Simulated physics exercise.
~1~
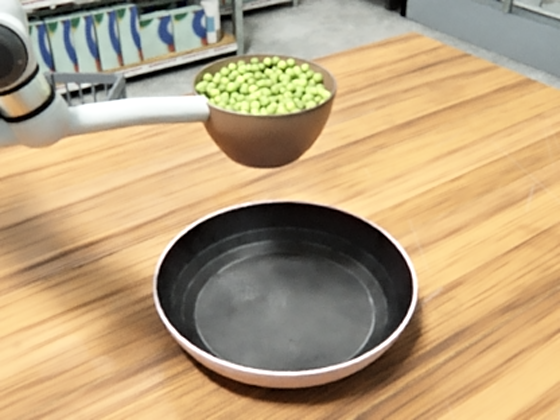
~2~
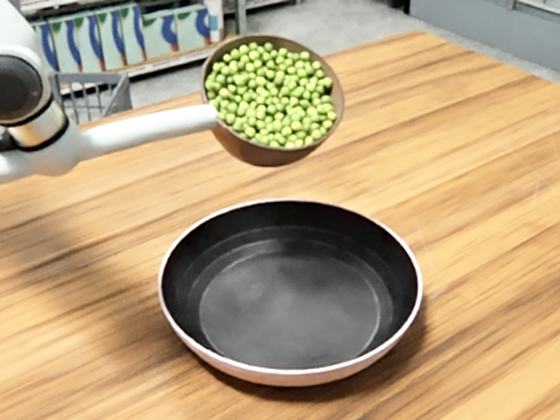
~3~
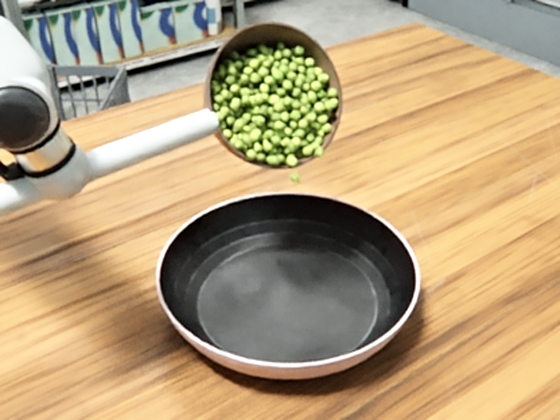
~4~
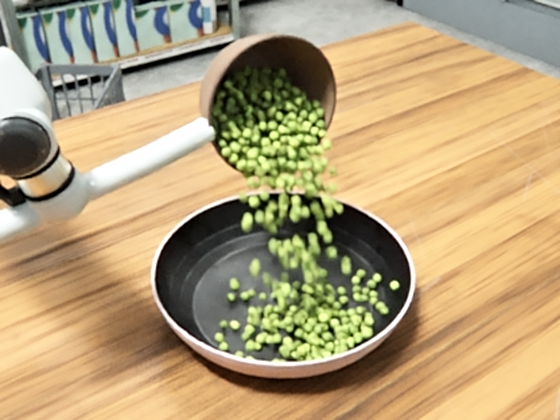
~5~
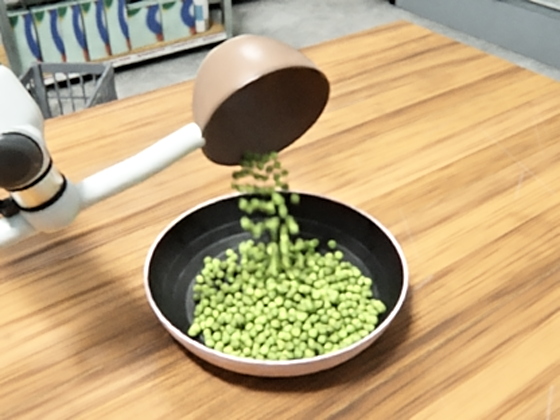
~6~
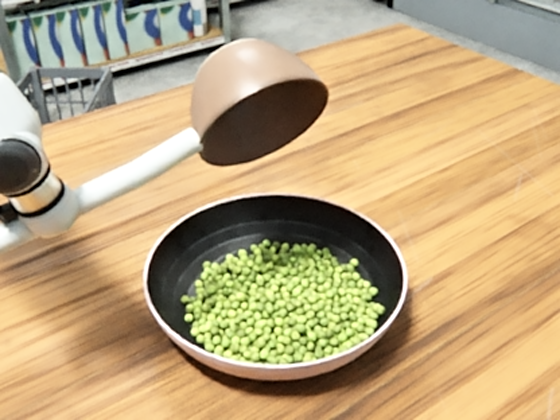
The video shows a robotic arm holding a brown ladle full of green peas above a dark, empty pan on a wooden table. The arm tips the ladle steadily until the peas pour down, ending with the ladle emptied and the peas heaped in the pan.
